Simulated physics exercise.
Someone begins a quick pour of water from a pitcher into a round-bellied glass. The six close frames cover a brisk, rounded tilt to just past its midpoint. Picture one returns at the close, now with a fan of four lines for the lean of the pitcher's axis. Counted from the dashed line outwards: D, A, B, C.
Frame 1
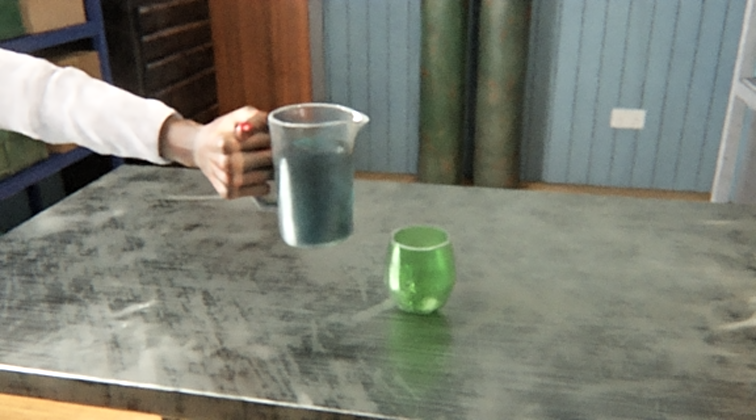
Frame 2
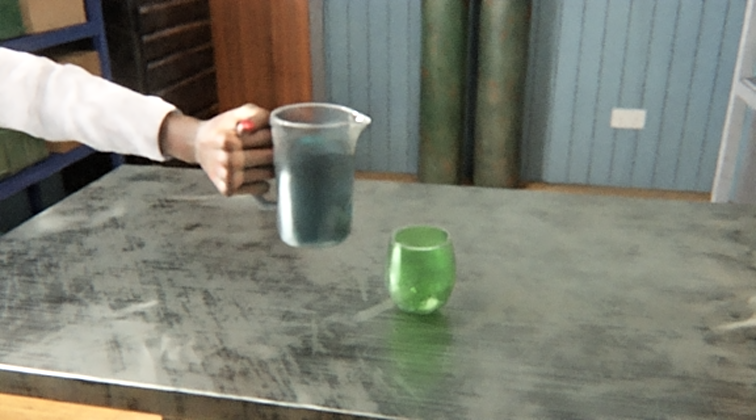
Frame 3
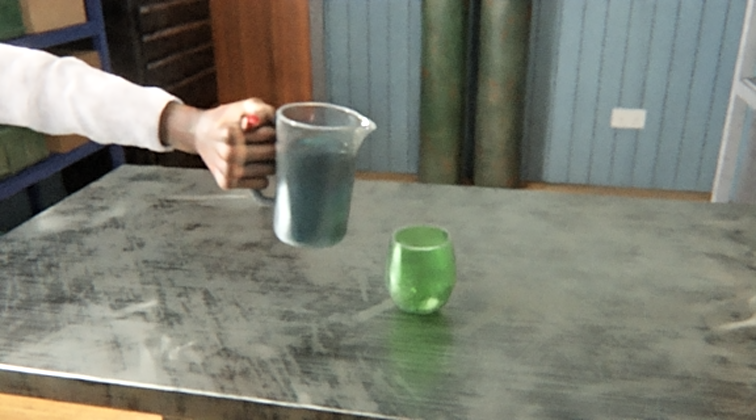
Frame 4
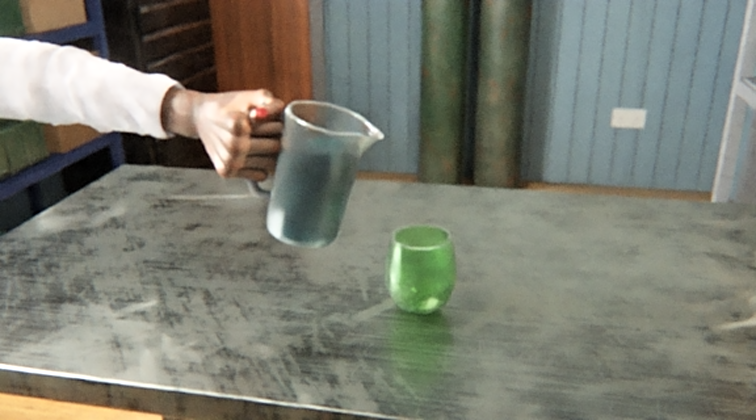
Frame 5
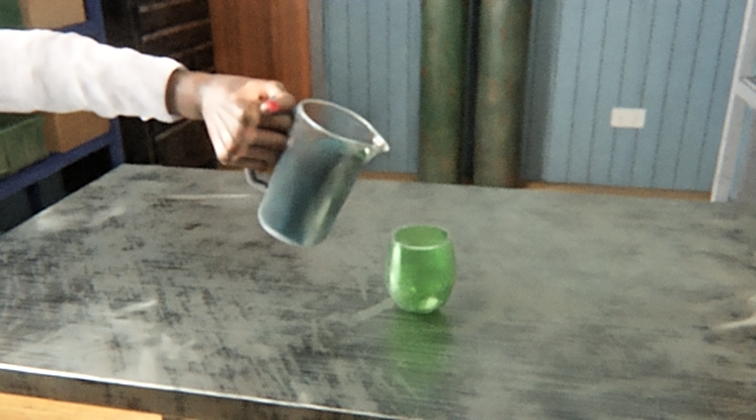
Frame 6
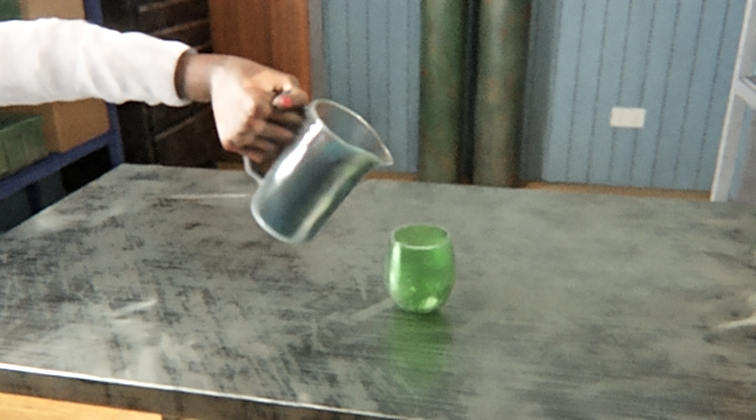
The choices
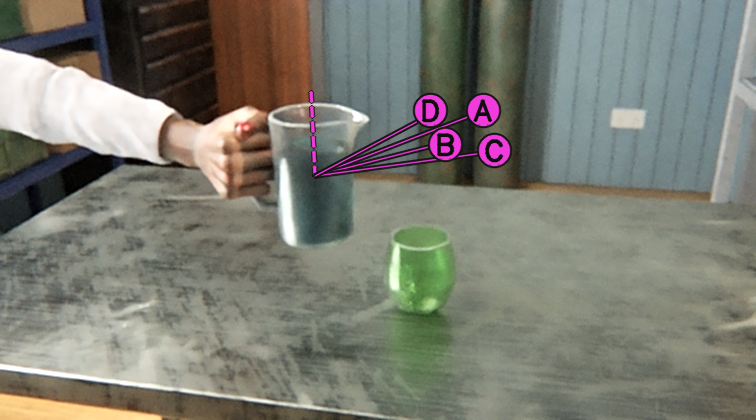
On a dark scuffed table, a hand tilts a pitcher rightward near a green glass.
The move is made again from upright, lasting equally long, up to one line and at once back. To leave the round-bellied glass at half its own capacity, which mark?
I would pick tilt A.
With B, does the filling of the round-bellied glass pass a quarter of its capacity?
Yes.
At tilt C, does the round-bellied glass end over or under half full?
Over half.
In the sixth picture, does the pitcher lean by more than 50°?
No, it does not.
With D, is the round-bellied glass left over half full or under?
Under half.
In magenta, A at (467, 117); B at (428, 147); C at (478, 153); D at (417, 121).
For tilt A, the round-bellied glass ends with about 50 % of what it can hold.
For tilt B, the round-bellied glass ends with about 68 % of what it can hold.
For tilt C, the round-bellied glass ends with about 81 % of what it can hold; 7 % of the water is spilt.
For tilt D, the round-bellied glass ends with about 34 % of what it can hold.
